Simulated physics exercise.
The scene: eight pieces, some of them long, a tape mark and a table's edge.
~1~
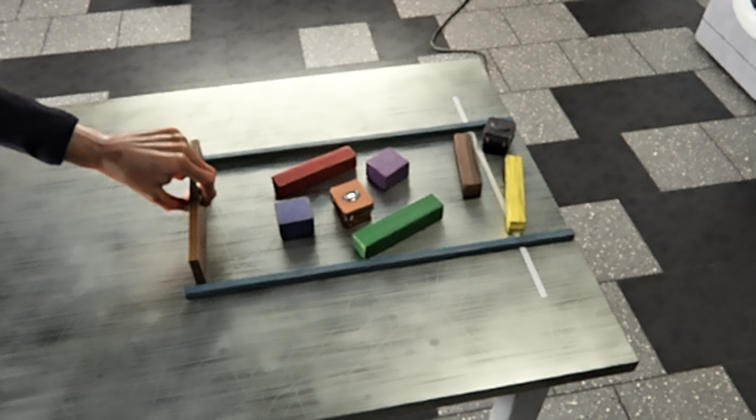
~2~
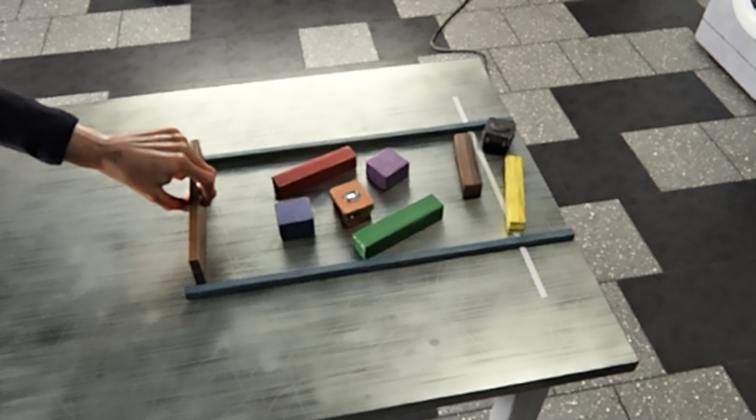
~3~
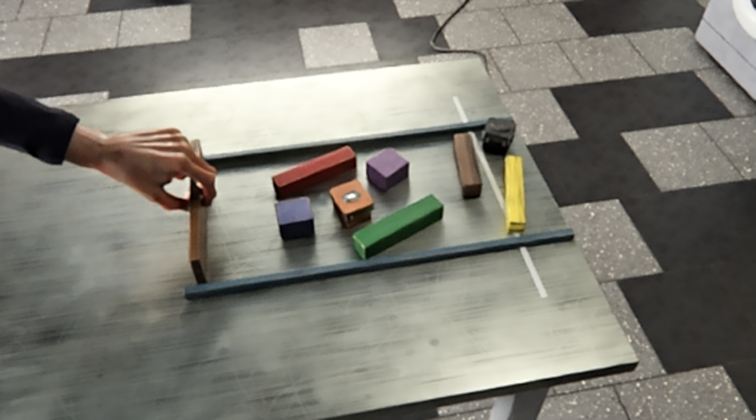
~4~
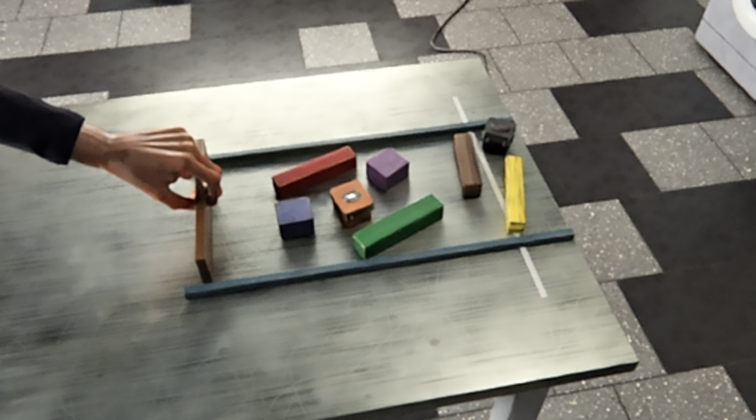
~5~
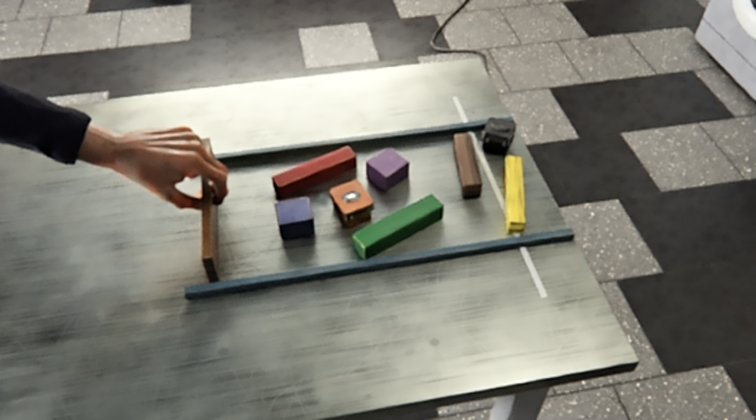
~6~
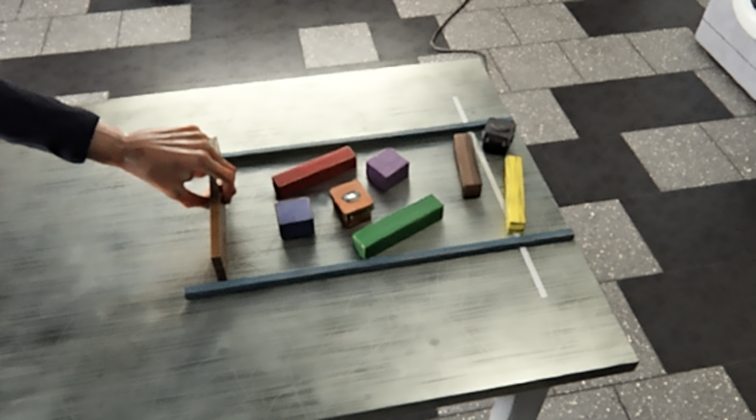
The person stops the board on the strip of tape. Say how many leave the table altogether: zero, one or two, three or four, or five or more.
The number that fall off is three or four.
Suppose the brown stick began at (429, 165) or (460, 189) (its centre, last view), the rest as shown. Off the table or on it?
In that order, it is lost; is lost.
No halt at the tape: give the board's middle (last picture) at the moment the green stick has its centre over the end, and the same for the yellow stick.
Its middle is around (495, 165) and around (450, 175).
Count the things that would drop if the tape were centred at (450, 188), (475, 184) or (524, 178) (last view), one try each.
It would be 0, 2 and 7.
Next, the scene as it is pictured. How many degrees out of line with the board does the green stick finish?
About 80°.
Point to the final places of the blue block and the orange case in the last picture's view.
The blue block stops around (518, 190); the orange case around (548, 187).
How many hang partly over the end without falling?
That would be 3.
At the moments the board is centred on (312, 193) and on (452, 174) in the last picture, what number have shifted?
The counts are 3 and 8.
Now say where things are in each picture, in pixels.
In the first frame, black case (499, 136); yellow stick (515, 193); brown stick (467, 164); board (198, 208); tape (493, 182).
In the second frame, yellow stick (515, 193); purple block (387, 169).
In the third frame, brown stick (467, 165); red stick (315, 171).
In the fourth frame, black case (499, 136); orange case (352, 204).
In the fifth frame, yellow stick (515, 193); blue block (295, 218).
In the sixth frame, black case (499, 136); yellow stick (515, 193); brown stick (467, 165); board (218, 206); tape (493, 182).
Early on, none off yet; black case at rest near (499, 136); yellow stick at rest near (515, 193); brown stick at rest near (467, 165).
Finally, the number that fall off is three or four; lost, brown stick, yellow stick and black case.
